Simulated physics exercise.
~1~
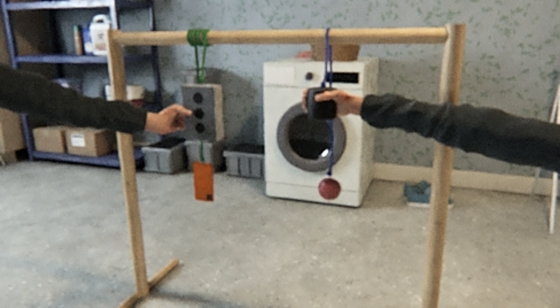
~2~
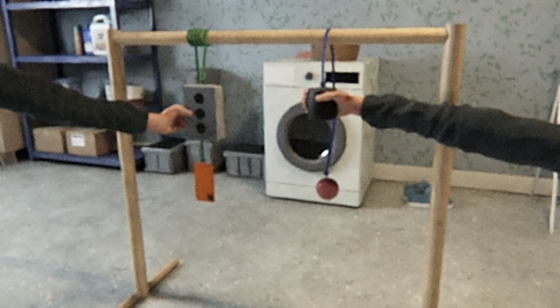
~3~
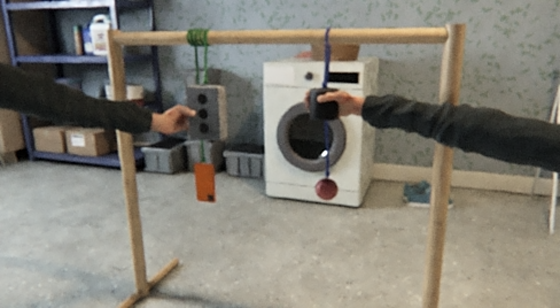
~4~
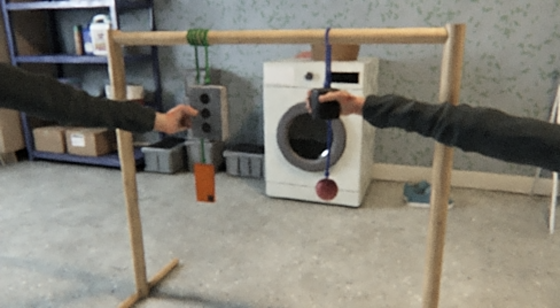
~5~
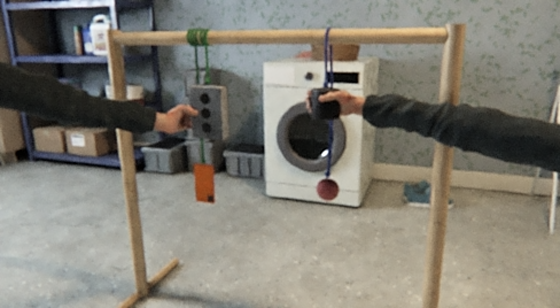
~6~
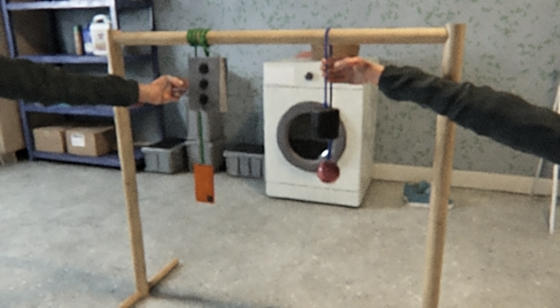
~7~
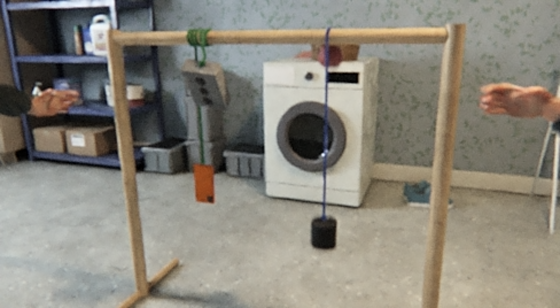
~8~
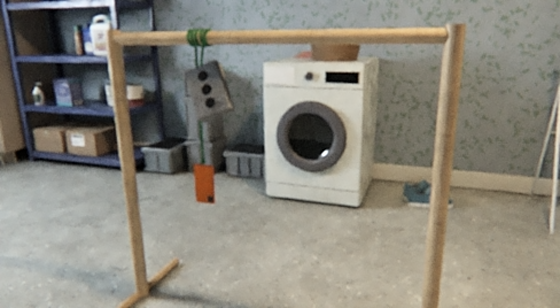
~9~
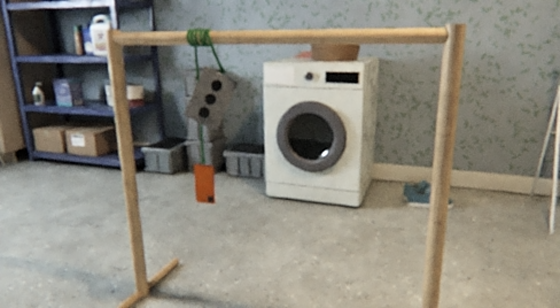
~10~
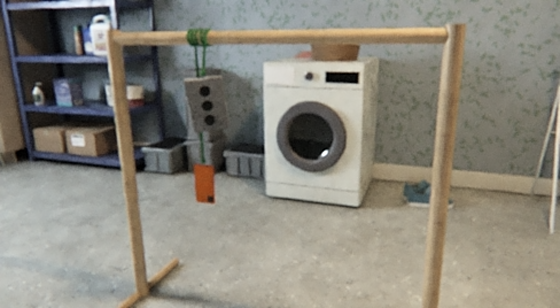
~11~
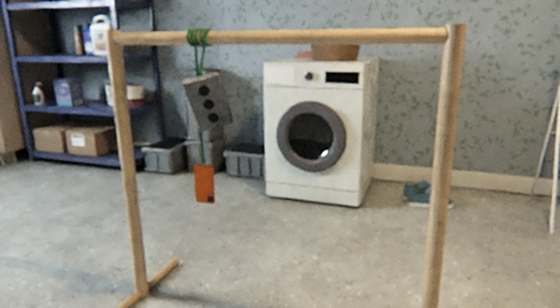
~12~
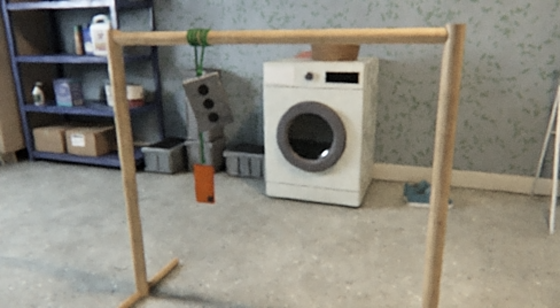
We see two hands holding a grey block and a black cylinder on cords over a wooden bar. Once released, the block tilts and stays hanging above an orange phone, while the cylinder drops out of view, pulling the red apple upward and its cord away.
